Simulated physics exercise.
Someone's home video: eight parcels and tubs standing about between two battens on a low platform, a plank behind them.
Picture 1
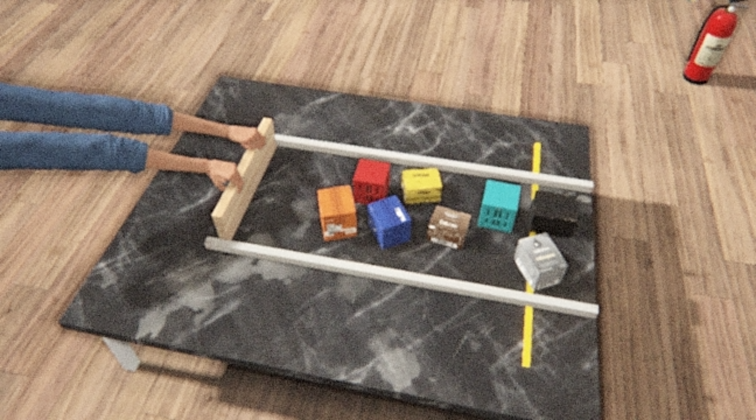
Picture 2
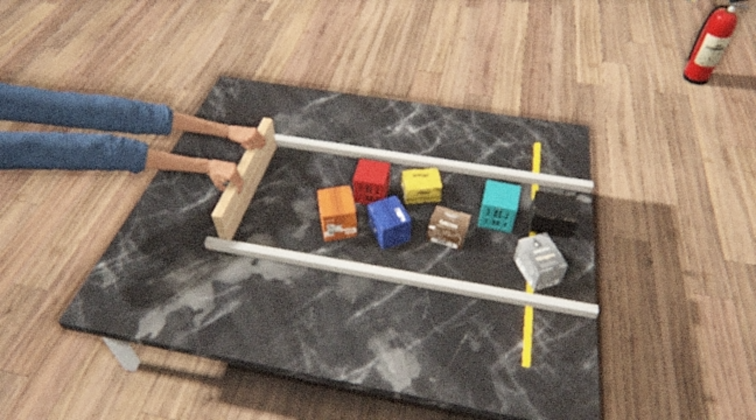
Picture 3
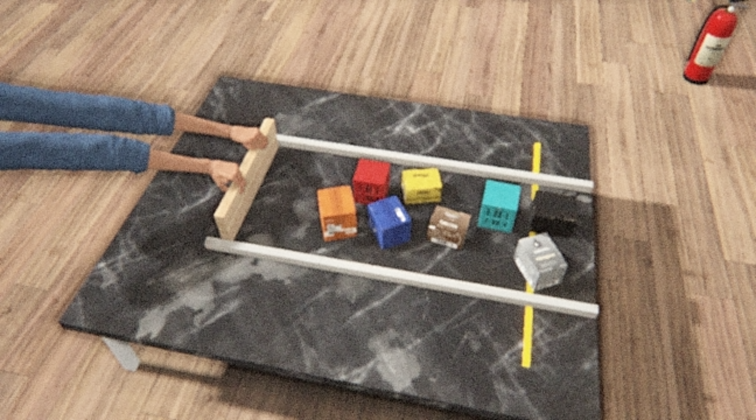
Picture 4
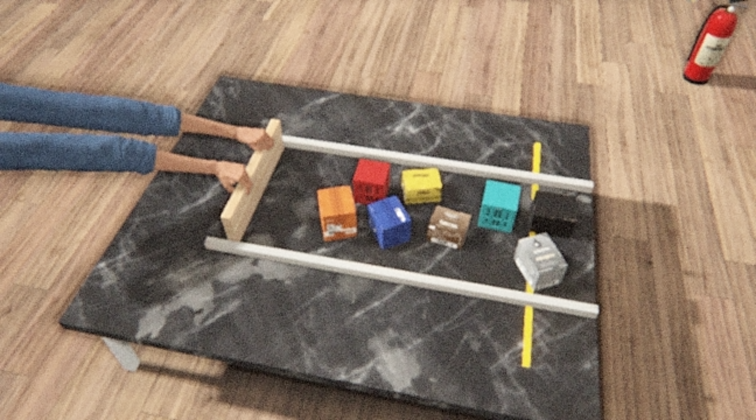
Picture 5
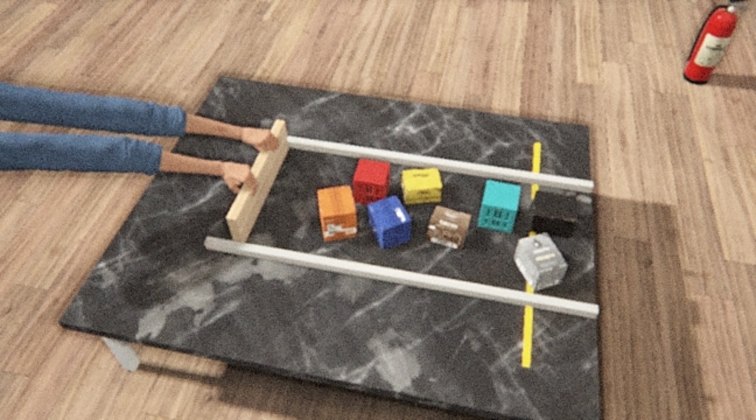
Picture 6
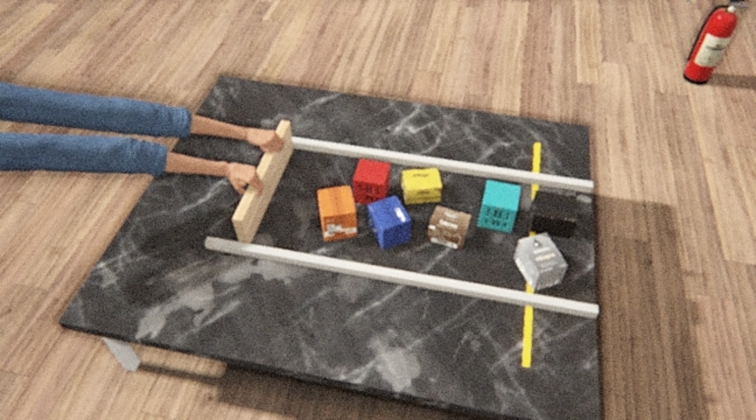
Two hands in blue sleeves grip a wooden plank at the left of a low, dark marbled platform, seen from above on a wooden floor. Between pale battens stand orange, red, blue, yellow, brown and turquoise boxes, with black and grey ones by yellow tape at right. The hands slide the plank slightly rightward, not touching the boxes, which stay still, as does the camera.
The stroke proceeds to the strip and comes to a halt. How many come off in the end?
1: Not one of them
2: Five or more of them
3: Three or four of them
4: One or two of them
3, three or four of them.
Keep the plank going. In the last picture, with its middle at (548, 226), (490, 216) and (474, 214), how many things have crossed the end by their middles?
6, 1 and 1.
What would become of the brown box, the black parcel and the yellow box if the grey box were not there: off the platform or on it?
So the brown box falls off, the black parcel falls off, the yellow box remains.
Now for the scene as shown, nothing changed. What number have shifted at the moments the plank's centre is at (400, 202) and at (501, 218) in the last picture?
Tally: 5; 8.
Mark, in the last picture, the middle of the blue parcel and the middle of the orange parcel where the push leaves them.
The one named first is at (586, 255), the next at (552, 253).
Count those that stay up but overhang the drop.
My count gives 2.
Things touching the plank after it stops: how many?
2 end up touching it.
Soon after, none off yet; black parcel at rest near (553, 214); grey box at rest near (540, 262); turquoise crate at rest near (499, 207).
In the end, the number that fall off is three or four; gone, brown box, turquoise crate, grey box and black parcel.
